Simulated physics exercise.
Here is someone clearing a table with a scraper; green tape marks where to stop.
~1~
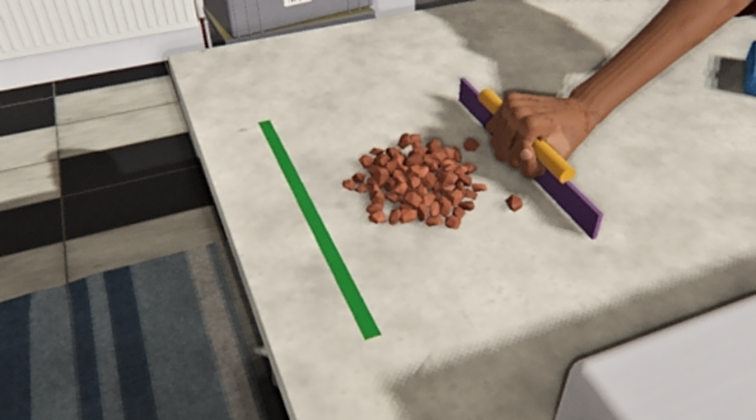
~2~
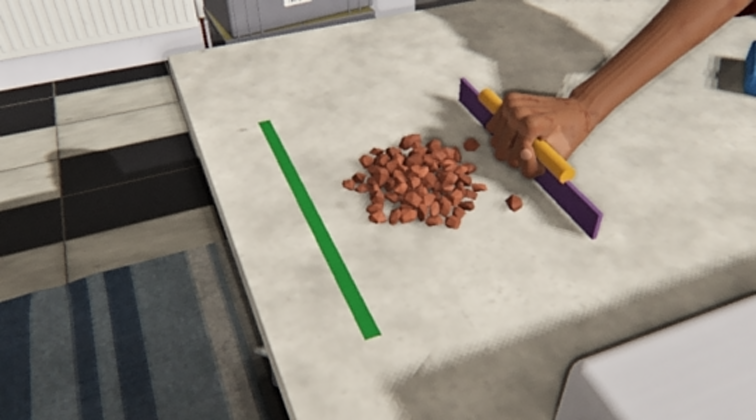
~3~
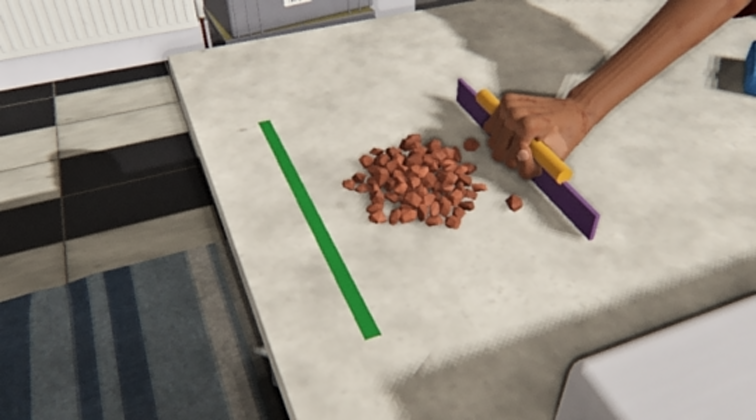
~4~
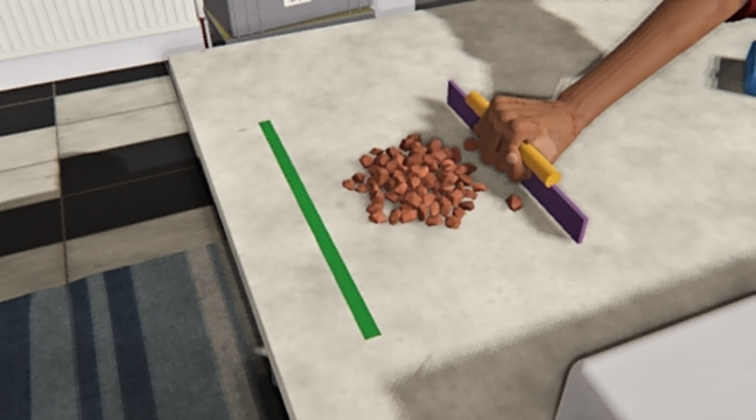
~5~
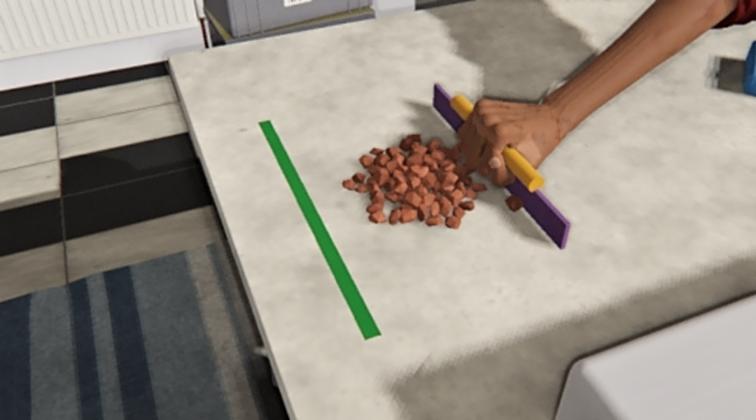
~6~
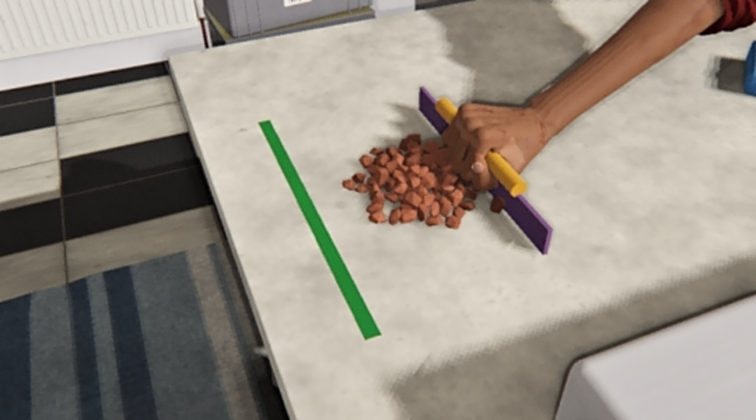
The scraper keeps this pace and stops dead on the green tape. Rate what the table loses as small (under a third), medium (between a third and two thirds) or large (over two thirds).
Small.
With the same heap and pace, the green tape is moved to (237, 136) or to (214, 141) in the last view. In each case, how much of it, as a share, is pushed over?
60 % and 100 %.
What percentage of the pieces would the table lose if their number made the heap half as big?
Around 0 percent.
Soon, scraper still moving, near (390, 170); heap all on the table, its front near (296, 194).
A while on, scraper stopped at the green tape; heap a small part over the edge.
Finally, scraper stopped at the green tape; heap a small part over the edge.
